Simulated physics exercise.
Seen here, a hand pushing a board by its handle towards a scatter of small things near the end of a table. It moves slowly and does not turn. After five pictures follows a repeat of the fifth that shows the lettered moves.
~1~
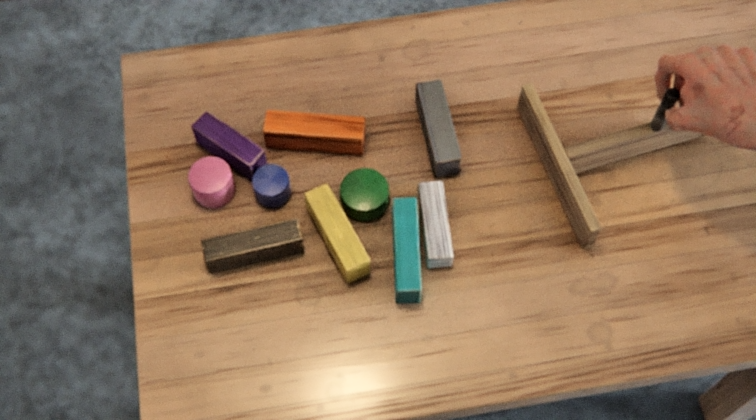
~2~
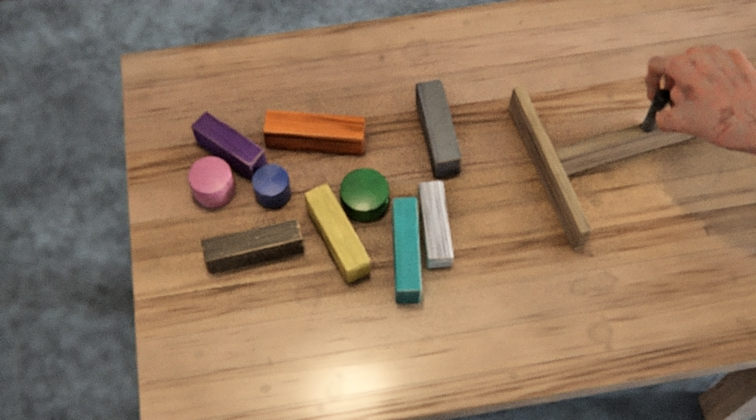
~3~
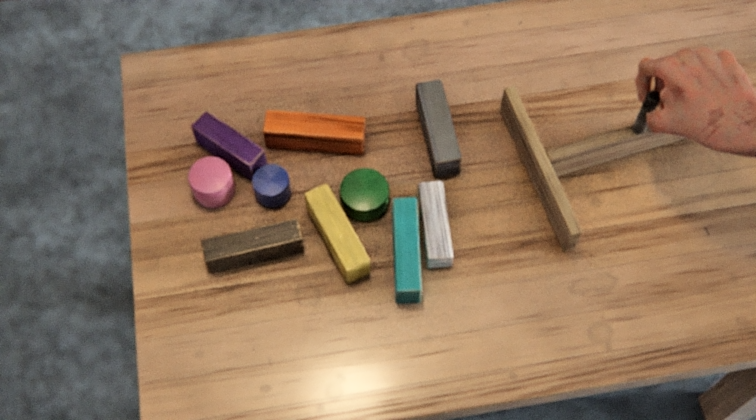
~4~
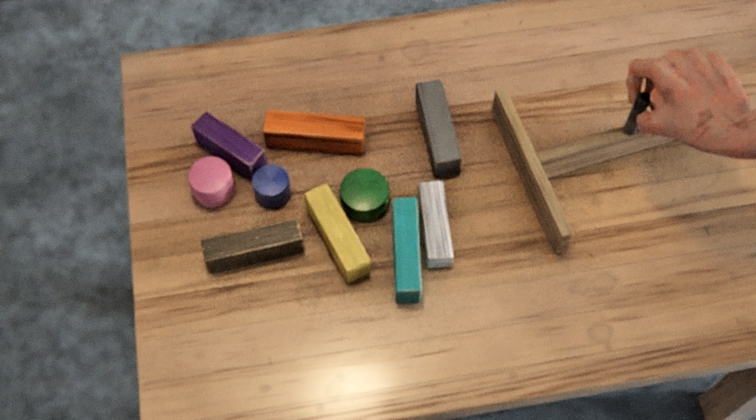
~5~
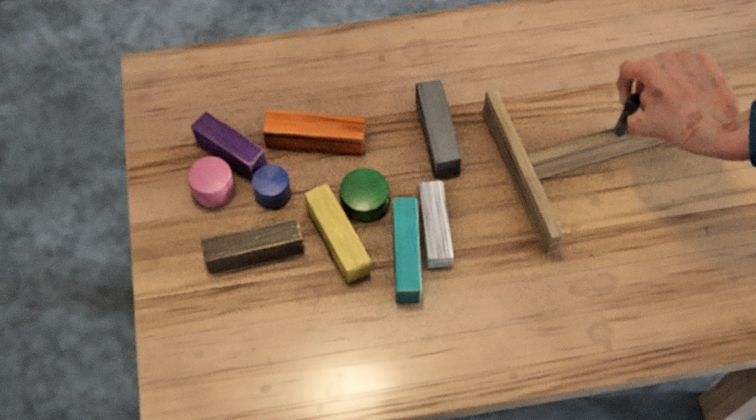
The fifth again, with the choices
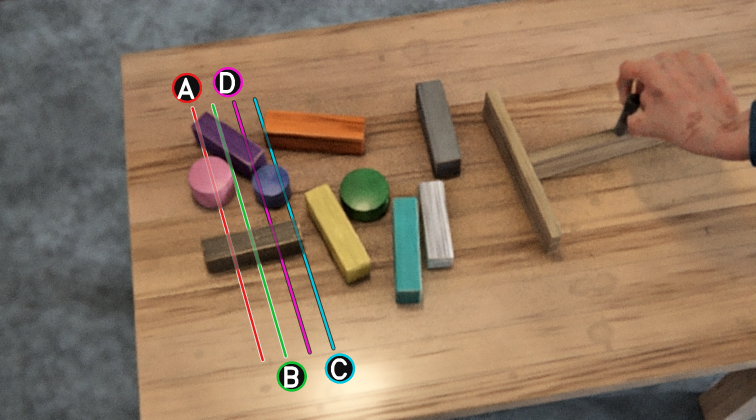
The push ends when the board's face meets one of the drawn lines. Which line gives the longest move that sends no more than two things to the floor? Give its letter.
Line A.
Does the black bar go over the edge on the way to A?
Yes.
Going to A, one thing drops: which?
It is the black bar.
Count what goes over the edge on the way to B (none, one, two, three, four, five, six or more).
In all, one.
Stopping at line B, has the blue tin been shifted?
Yes.
On the marked copy, A at (225, 226); B at (247, 222); C at (292, 216); D at (269, 219).
Taking A. A third of the way, board (416, 176); orange stick (306, 134); turquoise stick (394, 254).
Two thirds of the way, board (309, 192); black bar (178, 282); purple stick (192, 153).
When it is over, board (224, 205); black bar over the edge; pink tin (131, 210); one fallen.
As for the rest, B is within the limit but short; C is within the limit but short; D is within the limit but short.
